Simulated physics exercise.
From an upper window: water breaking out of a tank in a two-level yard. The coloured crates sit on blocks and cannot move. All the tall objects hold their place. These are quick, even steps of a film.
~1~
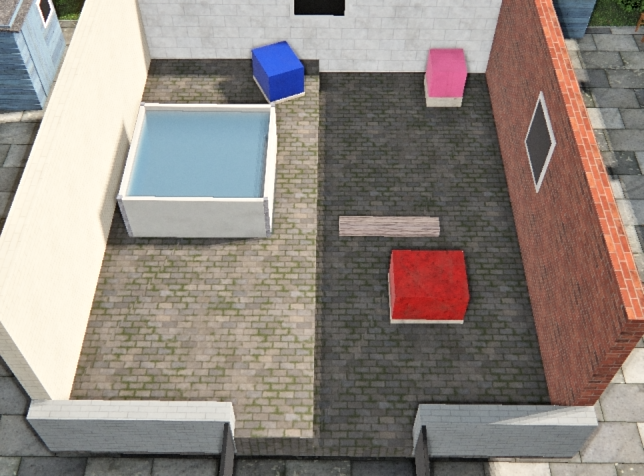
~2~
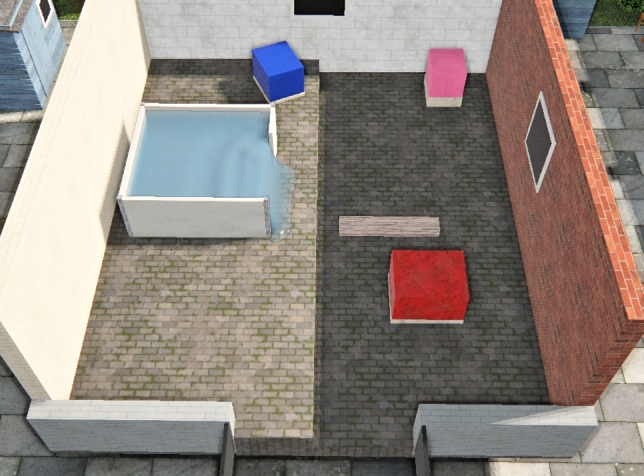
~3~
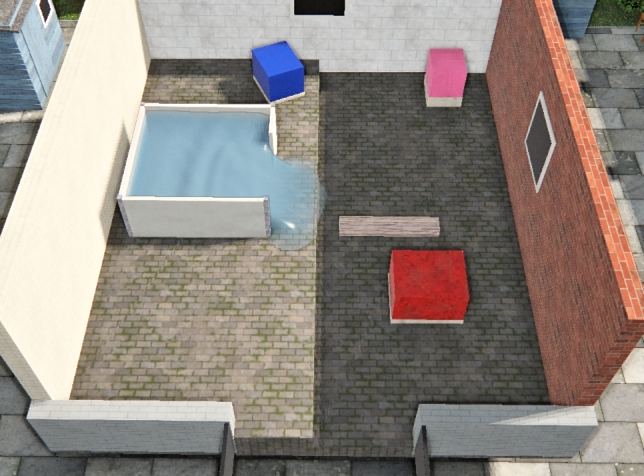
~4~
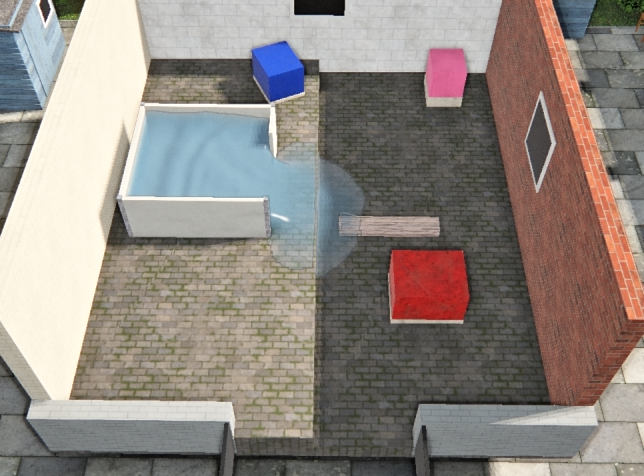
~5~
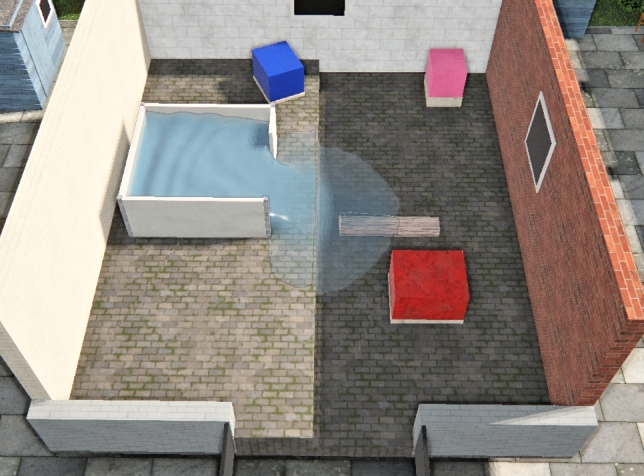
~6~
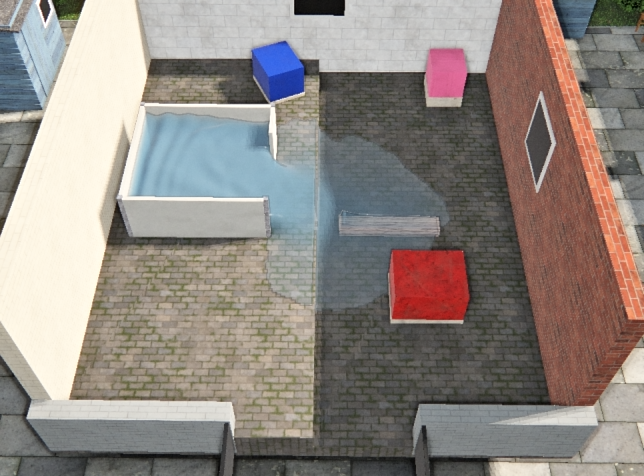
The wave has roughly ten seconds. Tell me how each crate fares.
One by one: The blue crate stays dry; the pink crate gets wet; the red crate gets wet.
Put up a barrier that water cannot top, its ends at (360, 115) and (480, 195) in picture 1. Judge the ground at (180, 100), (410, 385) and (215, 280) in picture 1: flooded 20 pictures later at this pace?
As listed: Free of water, flooded, free of water.
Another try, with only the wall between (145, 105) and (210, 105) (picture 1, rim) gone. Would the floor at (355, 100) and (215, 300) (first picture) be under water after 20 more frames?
In that order: Flooded, dry.
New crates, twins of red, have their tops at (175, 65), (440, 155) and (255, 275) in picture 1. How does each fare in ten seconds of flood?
In turn: Stays dry, takes water, keeps dry.
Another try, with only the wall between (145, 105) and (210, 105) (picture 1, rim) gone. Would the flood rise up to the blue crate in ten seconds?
In short: Blue ends up wet.
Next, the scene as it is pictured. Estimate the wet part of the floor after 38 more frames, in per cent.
Roughly 55 per cent.
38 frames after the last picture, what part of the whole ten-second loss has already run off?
Near 50 in a hundred.
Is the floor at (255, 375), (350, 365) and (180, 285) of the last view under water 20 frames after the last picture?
As listed: Dry, under water, not flooded.
A moment on, water covers 35 % of the floor; the blue crate water round its plinth, the pink crate not reached, the red crate water round its plinth.
Next, water covers 45 % of the floor; the blue crate water round its plinth, the pink crate water round its plinth, the red crate water round its plinth.
Then, water covers 50 % of the floor; the blue crate water round its plinth, the pink crate water round its plinth, the red crate water round its plinth.
Later, water covers 55 % of the floor; the blue crate water round its plinth, the pink crate water round its plinth, the red crate water round its plinth.
In the end, water covers 55 % of the floor; the blue crate stayed above the water, the pink crate was topped, the red crate was topped.
